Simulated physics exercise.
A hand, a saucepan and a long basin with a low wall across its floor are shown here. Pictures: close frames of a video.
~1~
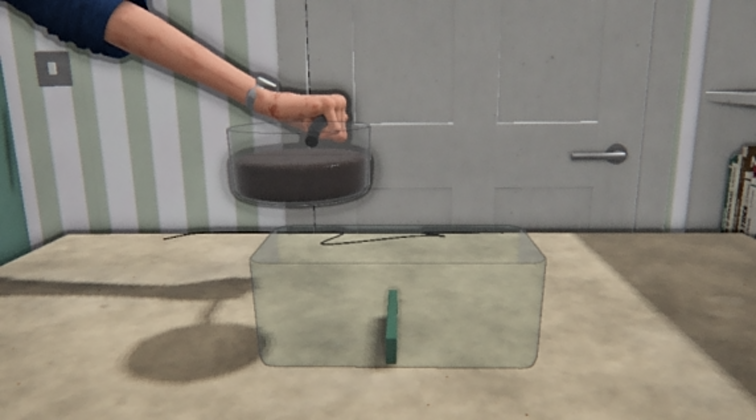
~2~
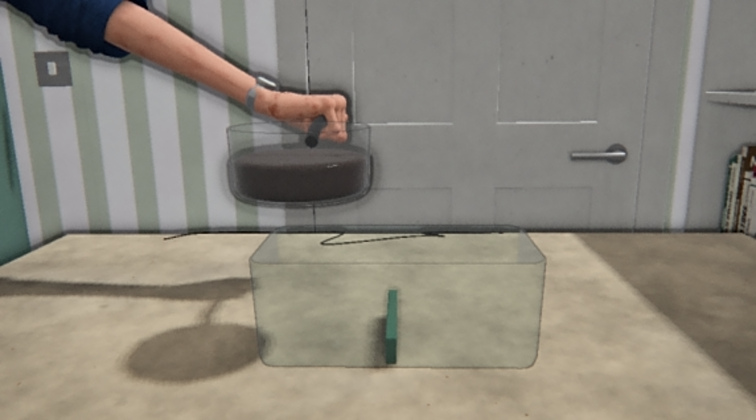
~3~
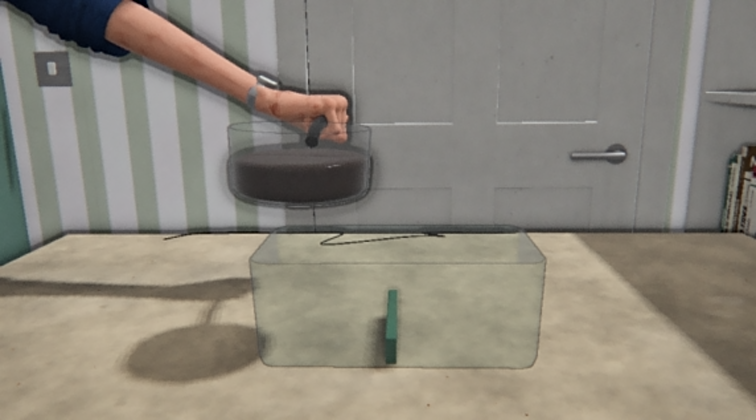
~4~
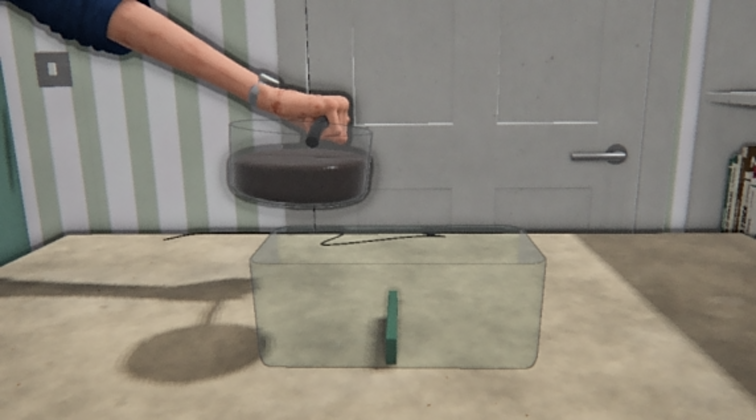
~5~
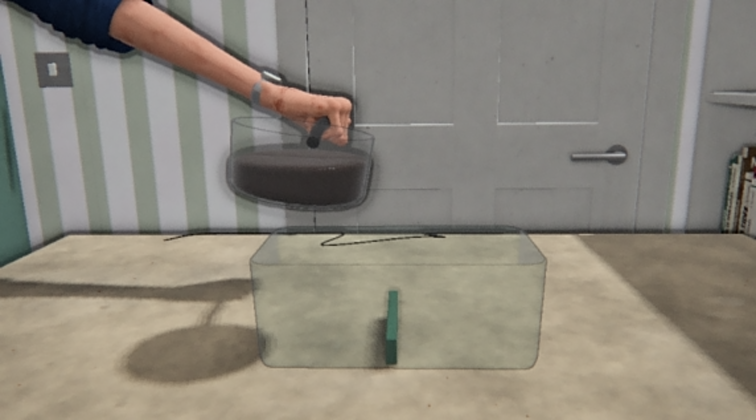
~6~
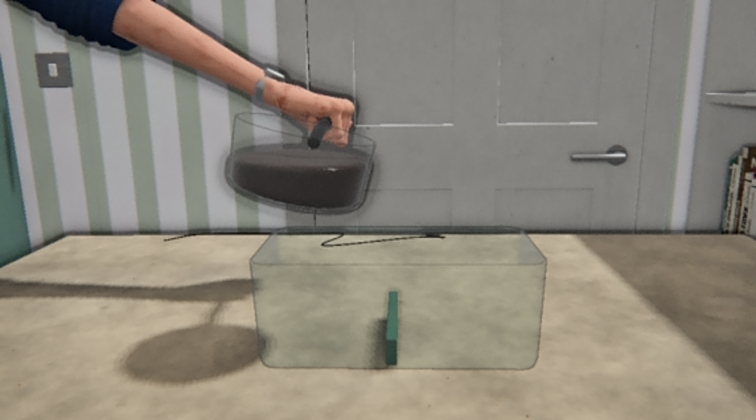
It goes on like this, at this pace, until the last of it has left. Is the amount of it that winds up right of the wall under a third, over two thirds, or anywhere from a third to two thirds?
Middling share.
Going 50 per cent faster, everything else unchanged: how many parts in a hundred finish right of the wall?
Near 50 %.
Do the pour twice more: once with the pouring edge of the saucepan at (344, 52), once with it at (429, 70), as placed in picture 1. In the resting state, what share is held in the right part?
Around 55 percent first, around 85 percent second.
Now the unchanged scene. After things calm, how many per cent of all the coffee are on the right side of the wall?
Close to 60 in a hundred.
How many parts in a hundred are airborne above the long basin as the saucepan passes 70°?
Airborne share: Approx. 30 %.
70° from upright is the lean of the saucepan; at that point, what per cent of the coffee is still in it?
Some 60 in a hundred has yet to spill out.
A moment on, the saucepan is tipped part way and 61 per cent is still to pour, 1 is left of the wall and 9 right of it.
Next, the saucepan is tipped on its side and 15 per cent is still to pour, 21 is left of the wall and 57 right of it.
Then the saucepan is tipped right over and 2 per cent is still to pour, 38 is left of the wall and 59 right of it.
Later the saucepan is tipped right over and 0 per cent is still to pour, 41 is left of the wall and 59 right of it.
Finally, 41 per cent lies left of the wall, 59 right of it and 0 outside.
